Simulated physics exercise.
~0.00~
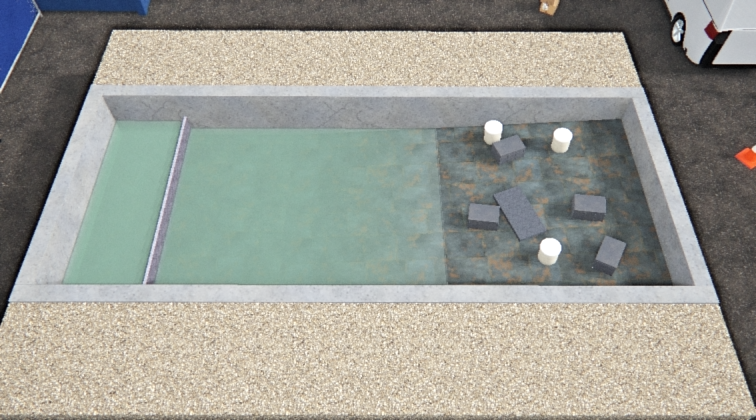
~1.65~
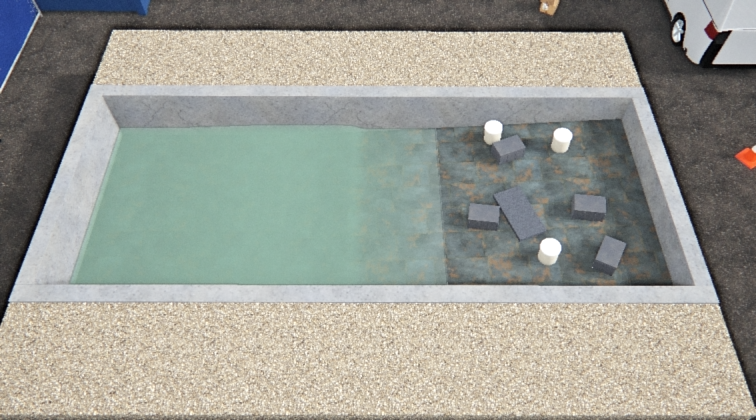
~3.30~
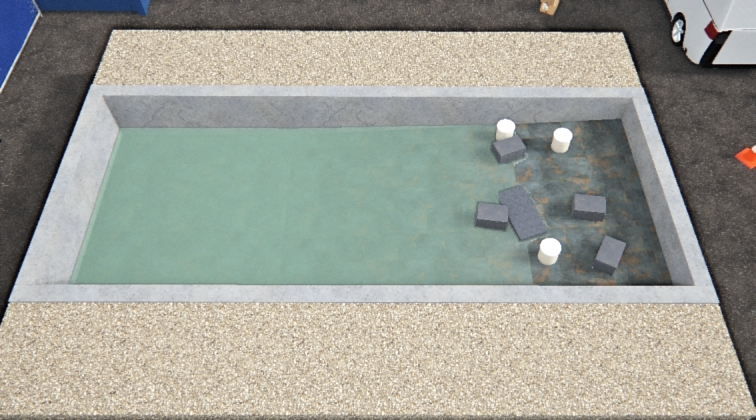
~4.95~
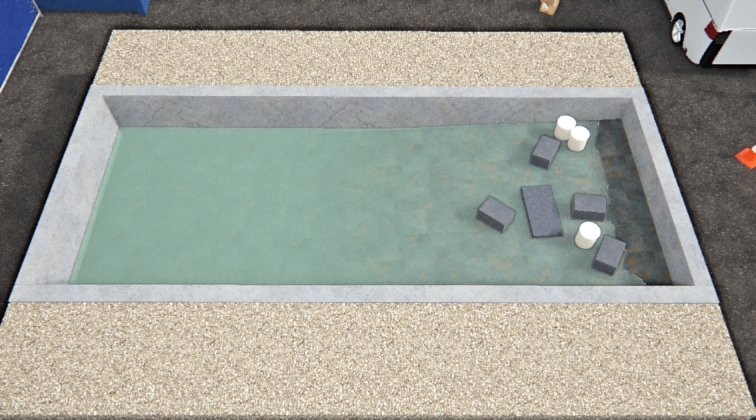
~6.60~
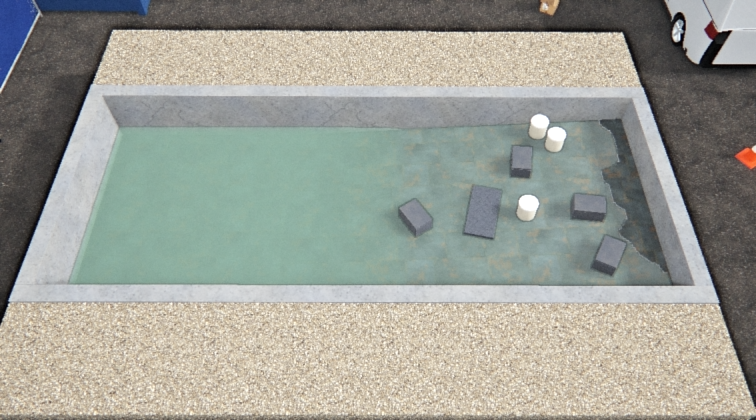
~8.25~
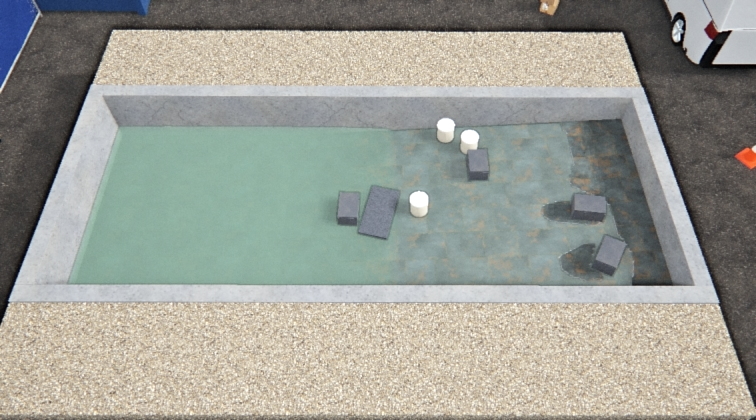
A long grey-walled basin is seen from above, with pale green water on the left and a dark, bare slope on the right, where five dark grey blocks and three white cylinders lie. A thin board pens water at the left end, and then it is gone. The water spreads rightward up the slope, reaching the nearest pieces and nudging them. It pushes most of them right, nearly to the far end, then draws back, carrying six leftward. Finally, three blocks and three cylinders sit farther left, while two blocks remain near the right end.
